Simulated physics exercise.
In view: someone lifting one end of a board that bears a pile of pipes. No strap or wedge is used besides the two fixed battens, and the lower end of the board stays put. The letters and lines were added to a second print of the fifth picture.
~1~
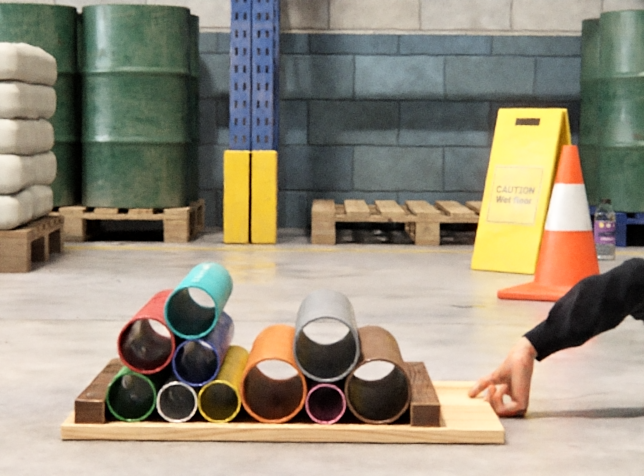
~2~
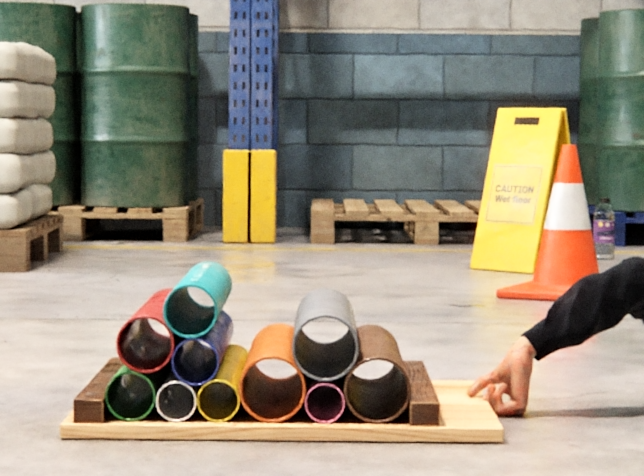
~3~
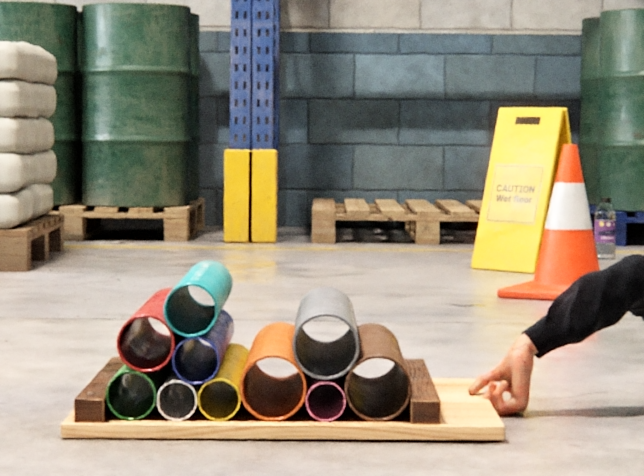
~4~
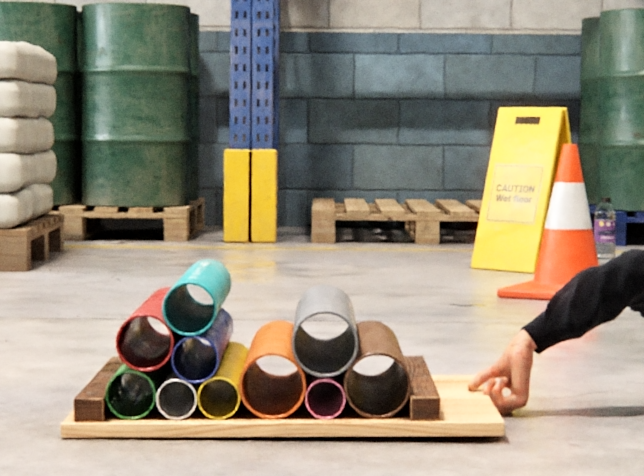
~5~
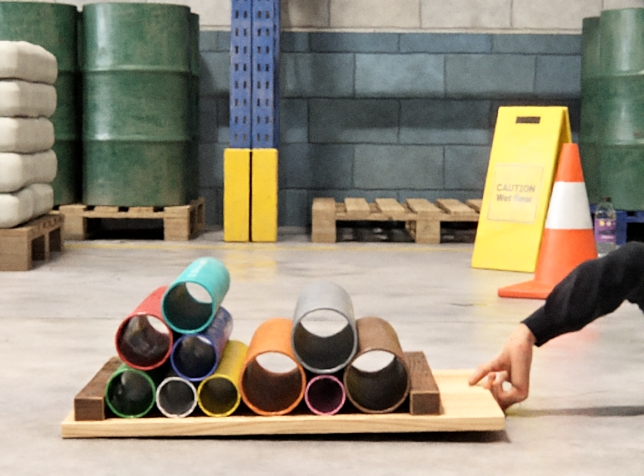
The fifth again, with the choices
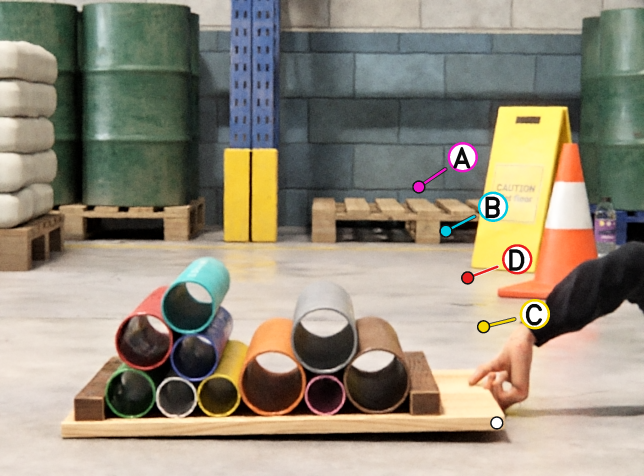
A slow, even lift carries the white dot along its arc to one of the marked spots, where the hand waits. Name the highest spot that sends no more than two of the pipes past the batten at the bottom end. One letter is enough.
Stop at D.
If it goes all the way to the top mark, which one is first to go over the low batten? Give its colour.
The red one.
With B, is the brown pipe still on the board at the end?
Yes.
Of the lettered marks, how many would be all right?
Two of the four.
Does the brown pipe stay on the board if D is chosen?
Yes, with D.
On the copy, A at (419, 187); B at (446, 231); C at (483, 327); D at (468, 278); the white dot at (497, 423).
On D. First, board at 15°.
Then, board at 21°.
Finally, board at 21°, two over the low batten (red, turquoise).
By contrast, A three over the low batten (blue, red, turquoise); B three over the low batten (blue, red, turquoise); C two over the low batten (red, turquoise).
